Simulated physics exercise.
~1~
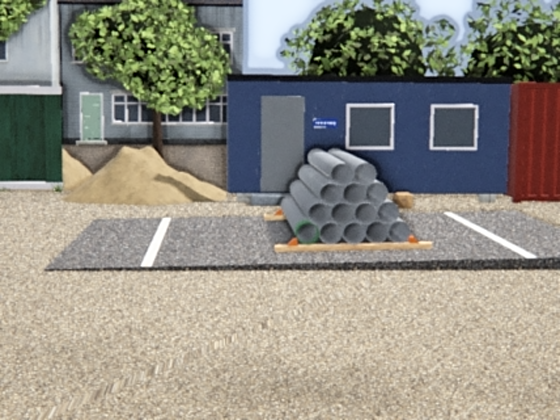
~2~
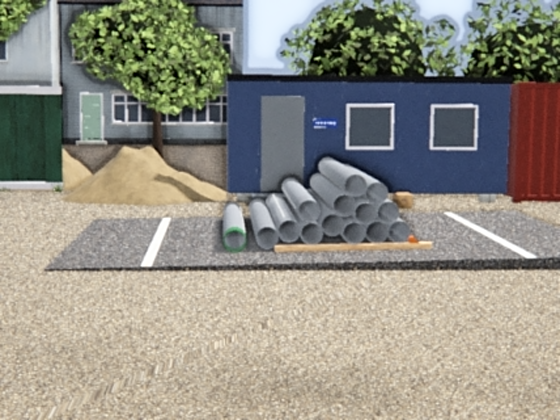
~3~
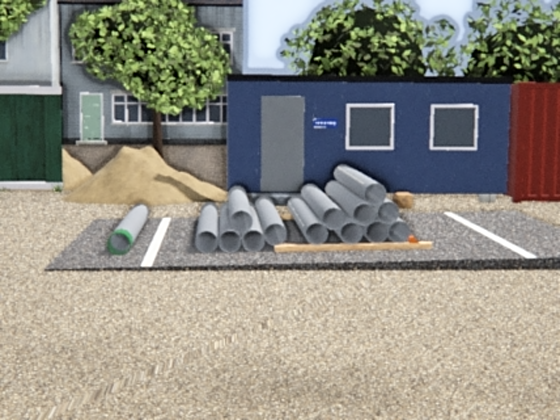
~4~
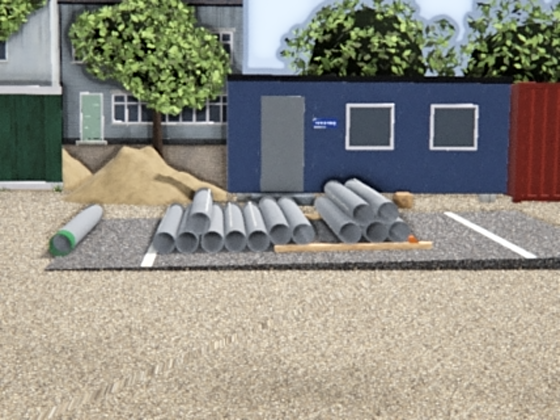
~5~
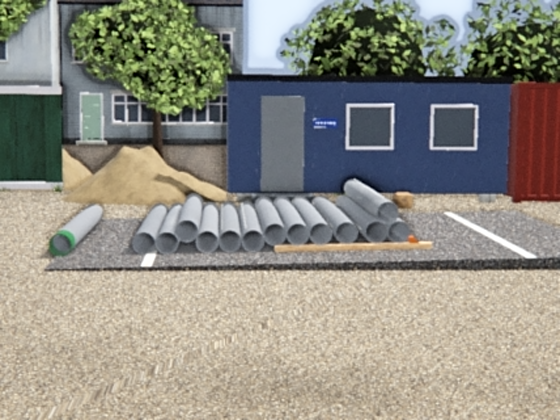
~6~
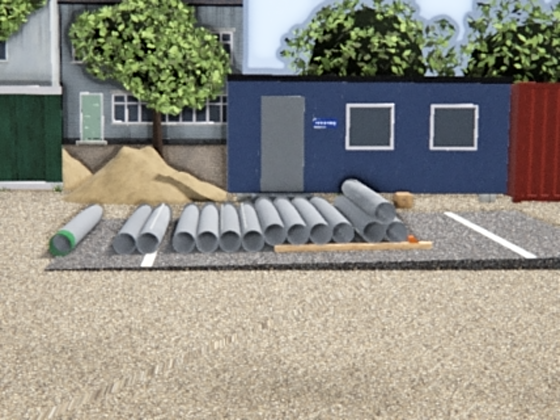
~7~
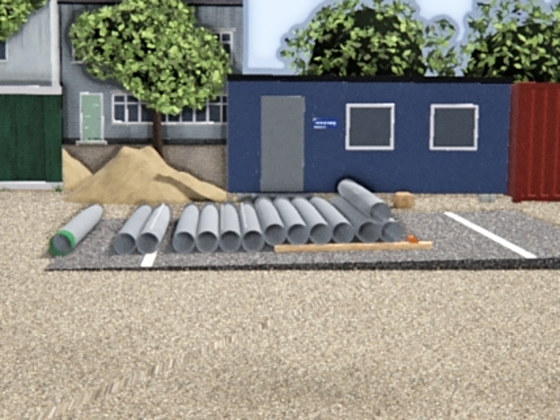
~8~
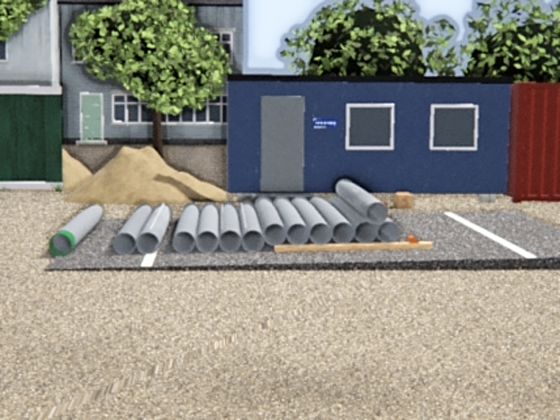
In the video, a stack of grey pipes, one marked green, collapses leftward on a gravel yard before a blue cabin, spreading into a row. The green-marked pipe rolls ahead past the left white line and stops, while one pipe stays resting on others at the right end.
